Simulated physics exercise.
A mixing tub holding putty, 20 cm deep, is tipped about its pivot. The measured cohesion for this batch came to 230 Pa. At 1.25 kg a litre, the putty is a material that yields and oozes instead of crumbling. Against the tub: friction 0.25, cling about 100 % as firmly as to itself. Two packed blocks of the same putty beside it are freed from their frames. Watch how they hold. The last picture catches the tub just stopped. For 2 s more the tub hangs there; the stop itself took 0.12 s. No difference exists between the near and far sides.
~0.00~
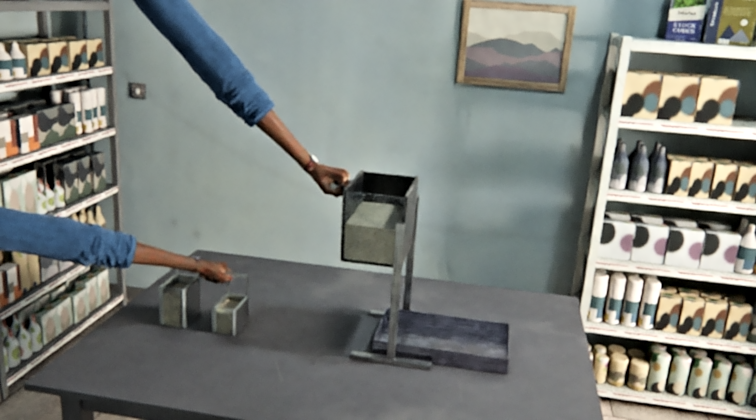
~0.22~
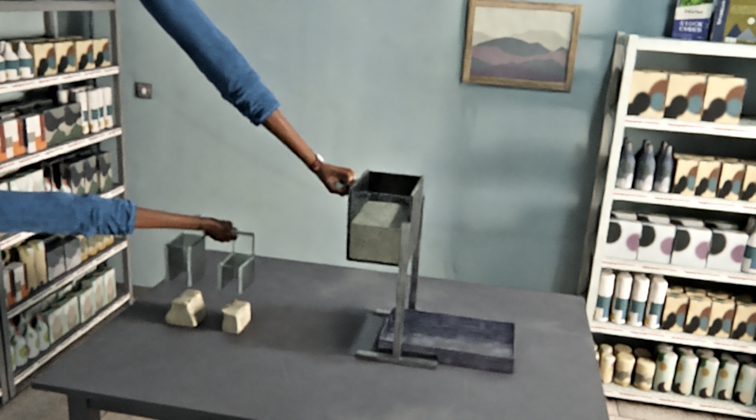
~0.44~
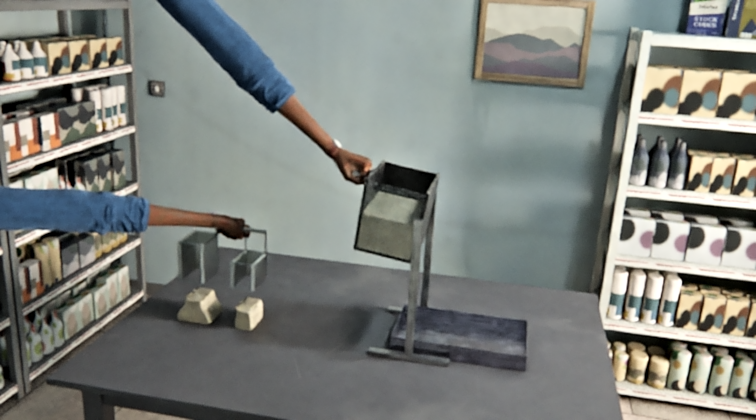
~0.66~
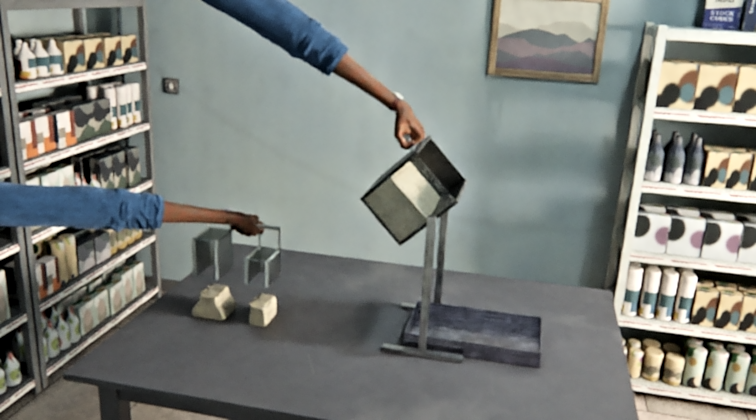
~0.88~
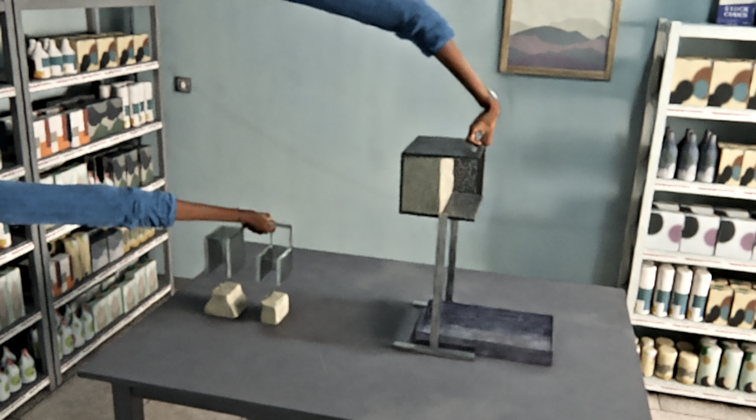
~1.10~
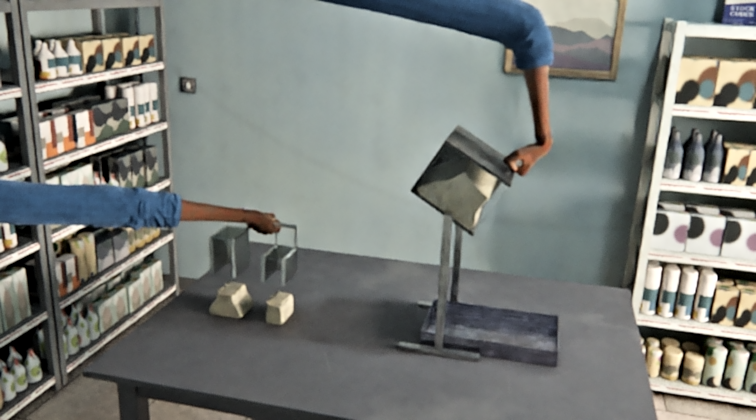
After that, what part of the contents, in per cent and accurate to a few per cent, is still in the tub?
The part still in the tub is near 0 out of 100.
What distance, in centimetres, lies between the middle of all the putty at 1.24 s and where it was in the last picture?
Something like 13 cm, give or take.
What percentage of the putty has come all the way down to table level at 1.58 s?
Roughly 100 per cent.
By 1.24 s, the tub is at 121 degrees and holds 41 %.
By 1.41 s, the tub is at 121 degrees and holds 0 %.
By 1.58 s, the tub is at 121 degrees and holds 0 %.
By 1.75 s, the tub is at 121 degrees and holds 0 %.
By 3.10 s, at the end, the tub is at 121 degrees and holds 0 %.
